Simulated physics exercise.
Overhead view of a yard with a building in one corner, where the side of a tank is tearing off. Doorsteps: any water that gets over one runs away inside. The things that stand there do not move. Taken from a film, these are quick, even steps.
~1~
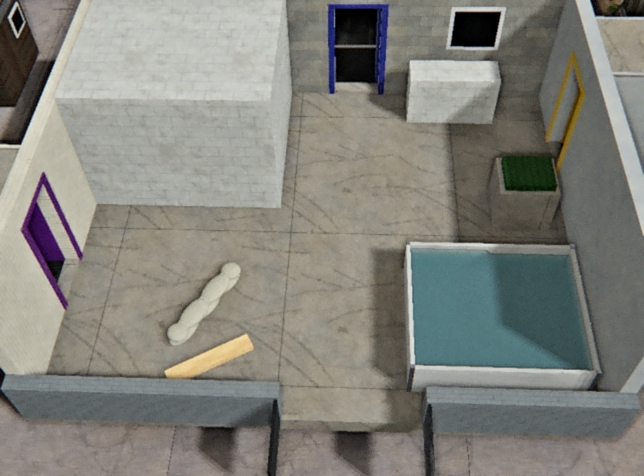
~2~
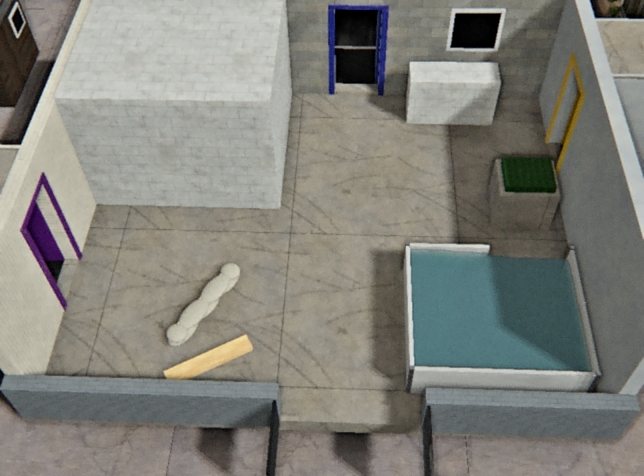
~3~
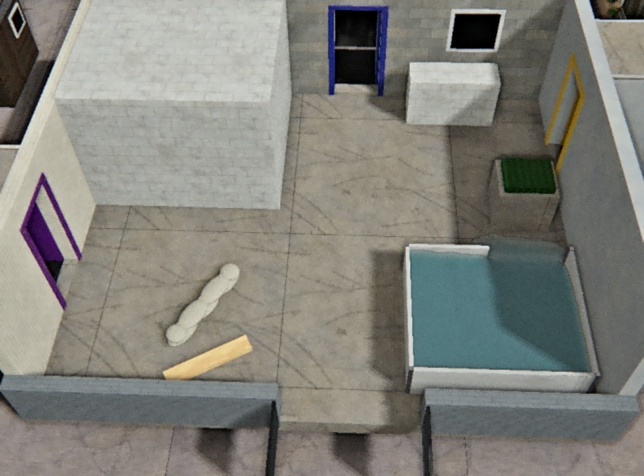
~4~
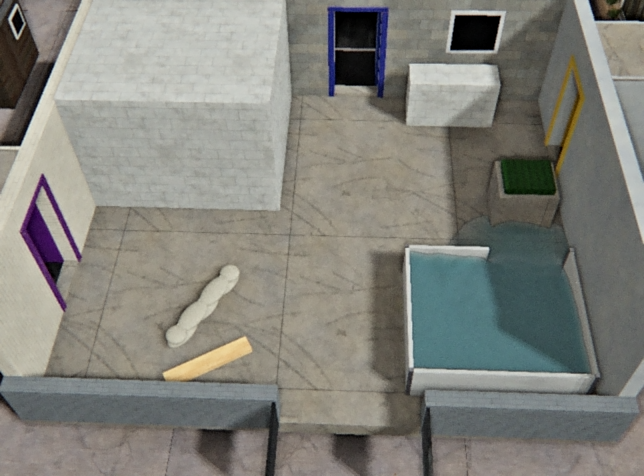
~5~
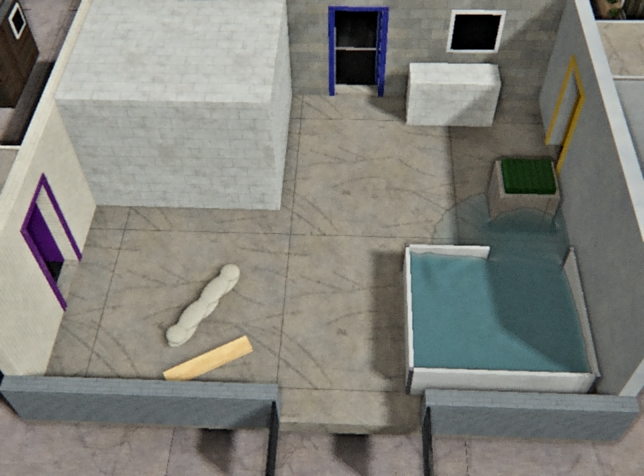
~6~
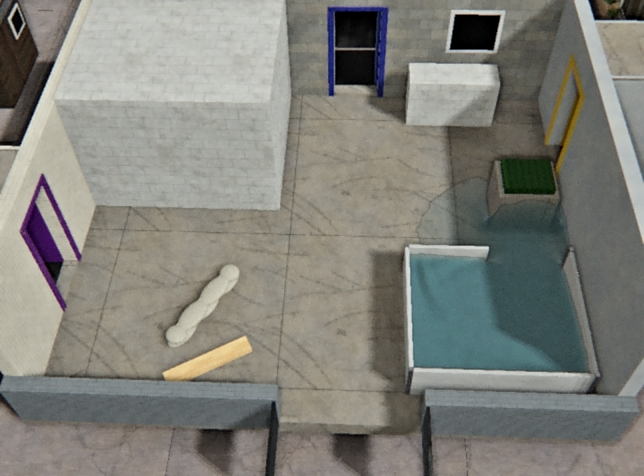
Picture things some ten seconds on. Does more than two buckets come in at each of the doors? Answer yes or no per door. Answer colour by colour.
The purple door no, the yellow door yes, the blue door yes.
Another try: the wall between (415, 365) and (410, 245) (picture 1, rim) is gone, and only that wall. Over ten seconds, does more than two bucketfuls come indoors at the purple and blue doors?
Looks like purple gets past it, and blue stays beneath it too.
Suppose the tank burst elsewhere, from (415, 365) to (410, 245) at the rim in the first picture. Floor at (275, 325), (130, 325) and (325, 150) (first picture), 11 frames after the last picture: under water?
Soaked, soaked, untouched.
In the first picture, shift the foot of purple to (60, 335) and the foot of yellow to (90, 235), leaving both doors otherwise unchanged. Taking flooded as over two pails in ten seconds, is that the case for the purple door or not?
I'd say the purple one doesn't reach the mark.
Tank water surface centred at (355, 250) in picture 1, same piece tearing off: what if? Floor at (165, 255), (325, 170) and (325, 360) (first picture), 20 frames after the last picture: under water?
Spot by spot, in the order asked: Untouched, swamped, untouched.
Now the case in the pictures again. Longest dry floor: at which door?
It's the door marked purple.
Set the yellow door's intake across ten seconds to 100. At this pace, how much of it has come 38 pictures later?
The figure is near 75 per cent.
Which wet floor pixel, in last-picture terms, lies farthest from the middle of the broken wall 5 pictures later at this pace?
Approximate pixel: (537, 112).
A moment on, water covers 20 % of the floor; the purple door not reached, the yellow door wet at the sill, nothing in, the blue door not reached.
Next, water covers 40 % of the floor; the purple door not reached, the yellow door under two buckets in, the blue door not reached.
Then, water covers 60 % of the floor; the purple door not reached, the yellow door over two buckets in, the blue door wet at the sill, nothing in.
Later, water covers 80 % of the floor; the purple door under two buckets in, the yellow door over two buckets in, the blue door over two buckets in.
In the end, water covers 95 % of the floor; the purple door under two buckets in, the yellow door over two buckets in, the blue door over two buckets in.
